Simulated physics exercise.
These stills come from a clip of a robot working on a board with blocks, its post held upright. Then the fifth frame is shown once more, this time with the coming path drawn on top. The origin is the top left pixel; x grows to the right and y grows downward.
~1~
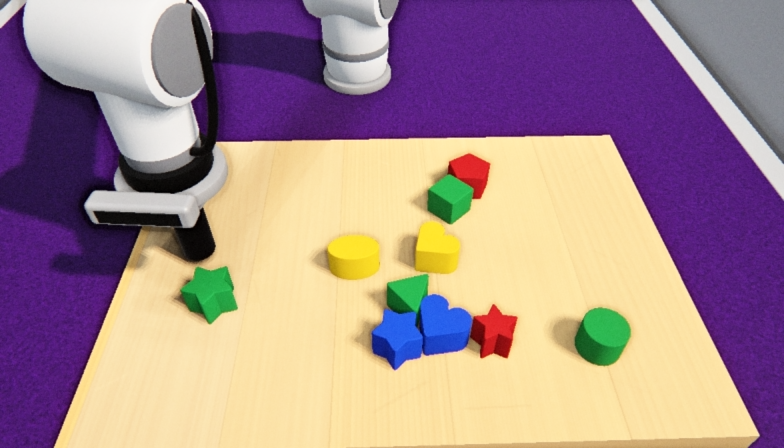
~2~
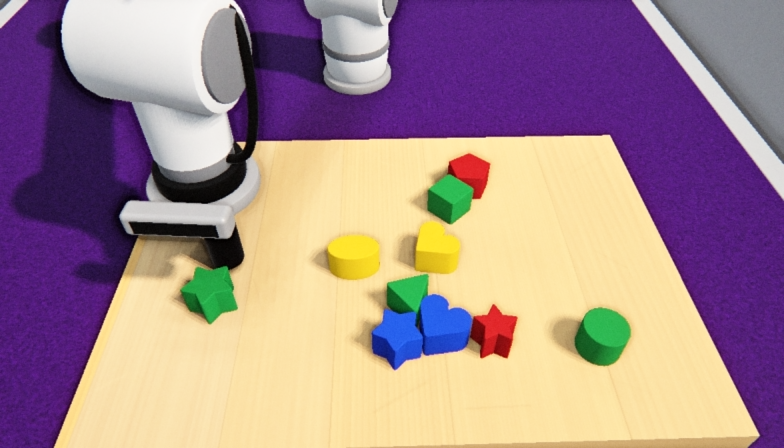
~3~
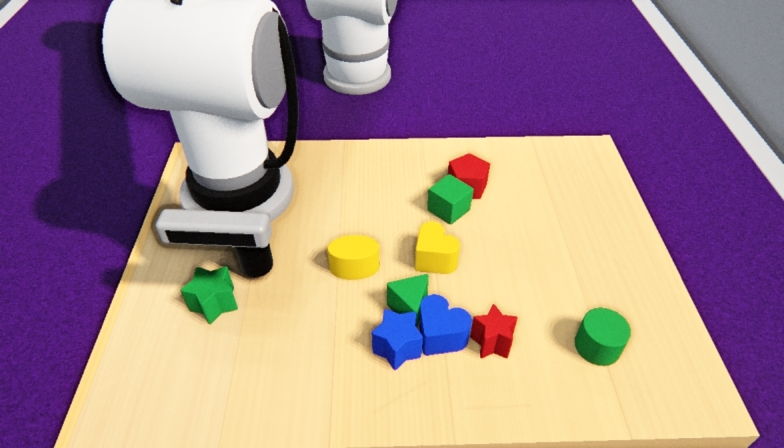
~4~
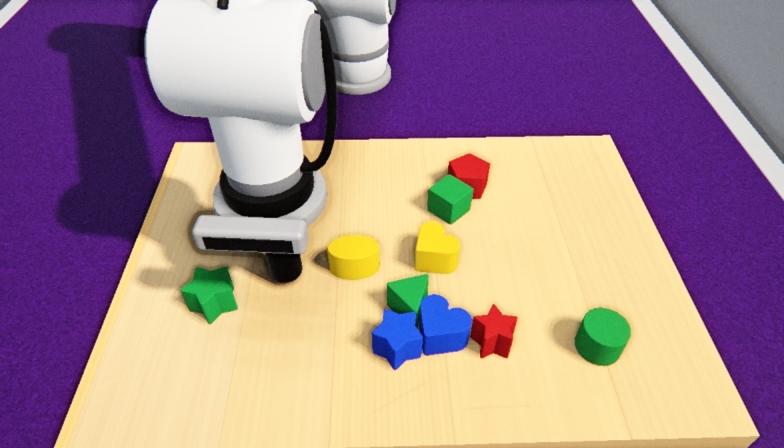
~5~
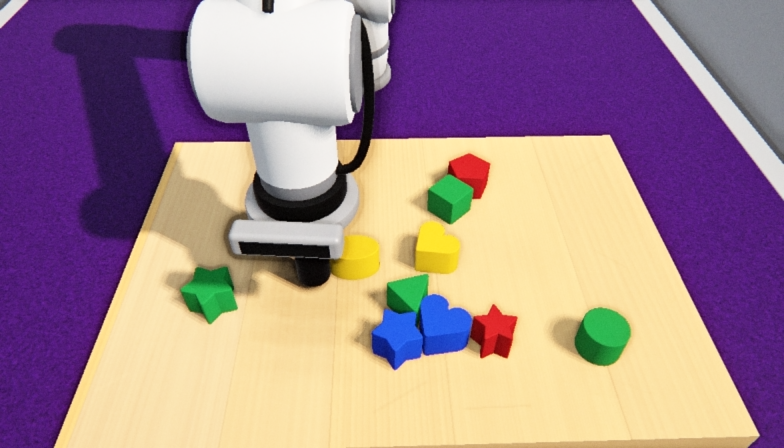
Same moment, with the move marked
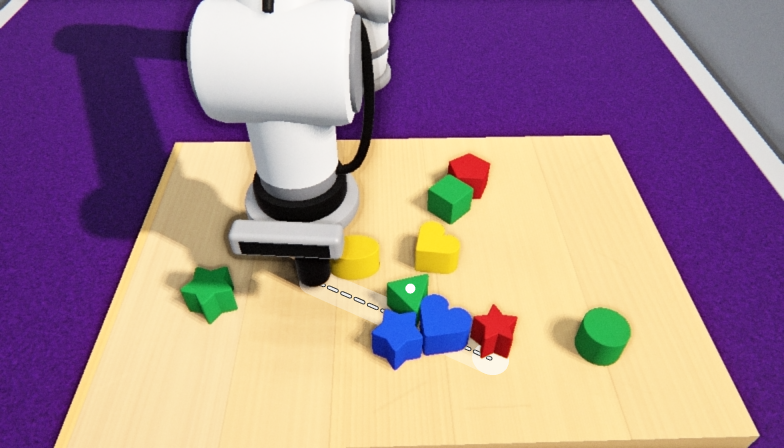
To begin with, a white robot arm holds its dark post at the left of a wooden board, just above a green star, with colored blocks spread out to the right. The arm then glides steadily right, passing the green star and drawing close beside the yellow oval, while every block stays still.
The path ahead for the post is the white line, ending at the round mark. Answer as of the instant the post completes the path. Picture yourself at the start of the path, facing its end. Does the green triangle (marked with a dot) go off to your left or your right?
Shifts left.
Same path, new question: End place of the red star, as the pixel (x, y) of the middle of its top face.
About (561, 321).
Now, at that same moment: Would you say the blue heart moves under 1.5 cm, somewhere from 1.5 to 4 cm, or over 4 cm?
Long: Over 4 cm.
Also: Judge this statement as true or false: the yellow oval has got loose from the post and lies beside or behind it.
True - the claim holds.
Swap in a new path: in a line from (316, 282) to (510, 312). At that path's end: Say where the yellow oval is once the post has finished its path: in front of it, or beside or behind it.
Answer: Slipped away.
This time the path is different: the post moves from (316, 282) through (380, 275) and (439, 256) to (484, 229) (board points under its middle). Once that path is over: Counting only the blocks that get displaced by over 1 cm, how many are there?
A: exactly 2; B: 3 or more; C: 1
Correct choice: A.
Path on the board, in a line from (316, 282) to (490, 359); the dot is on the green triangle.
The first path, step by step. One third of the way, post (370, 299); nothing pushed yet.
Two thirds of the way, post (429, 325); blue star (403, 334), turned 30° clockwise; green triangle (442, 284); blue heart (468, 323), turned 40° clockwise; red star (505, 323).
At the end, post (492, 353); yellow oval in place; blue star (404, 334), turned 30° clockwise; green triangle (443, 284), turned 15° anticlockwise; blue heart (536, 340); red star (561, 321), turned 45° anticlockwise.
